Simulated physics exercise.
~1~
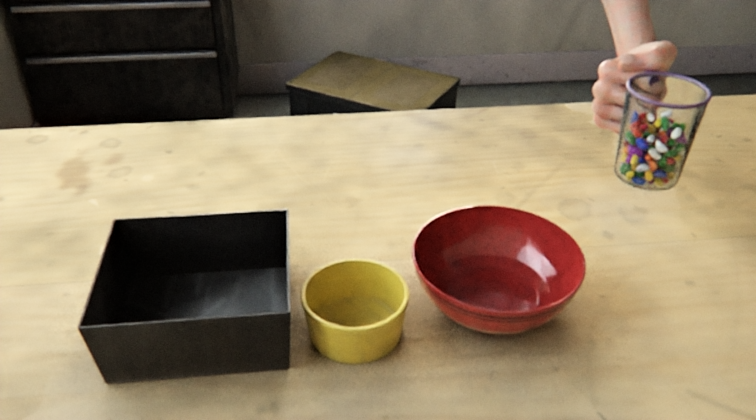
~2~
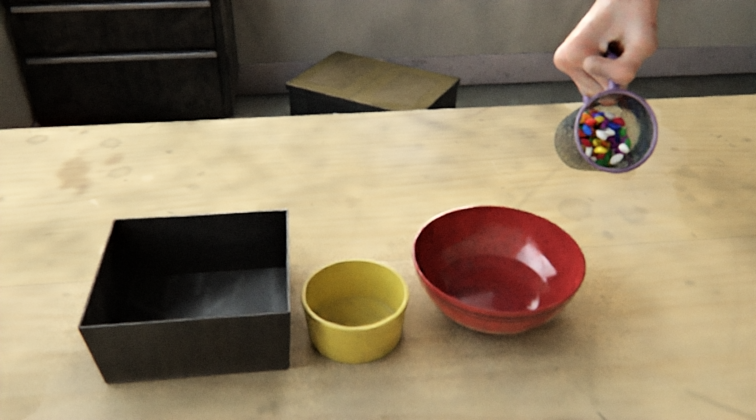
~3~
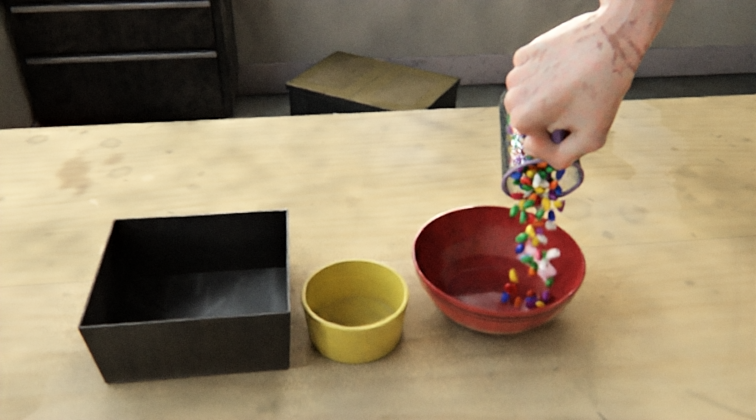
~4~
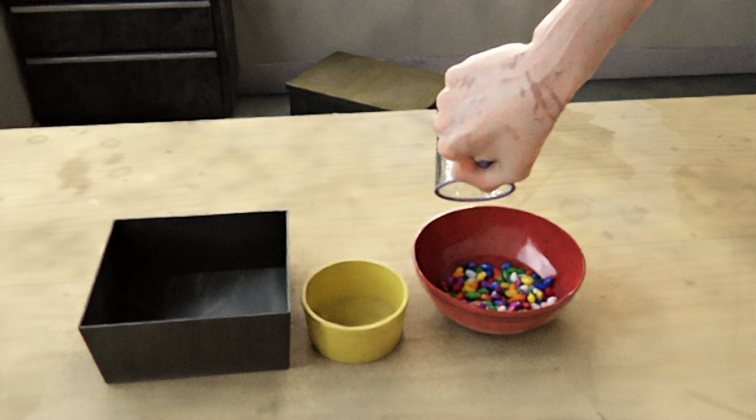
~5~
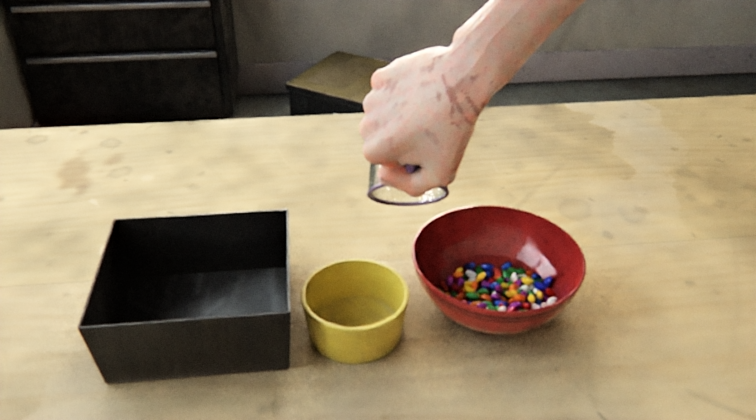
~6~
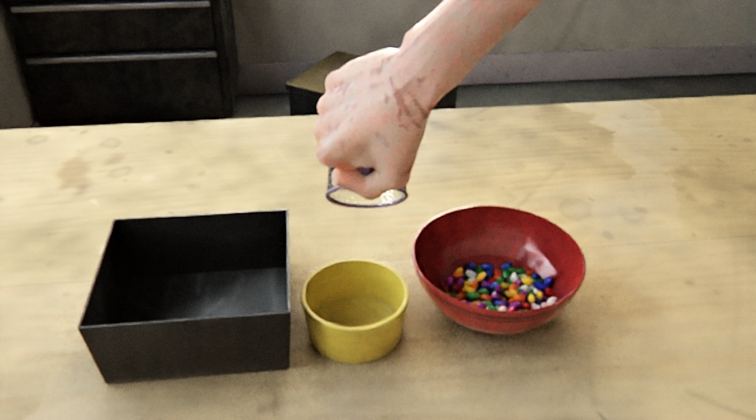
A hand tipping a clear cup of colourful jelly beans into a red bowl, then carrying the emptied cup left, still upturned.
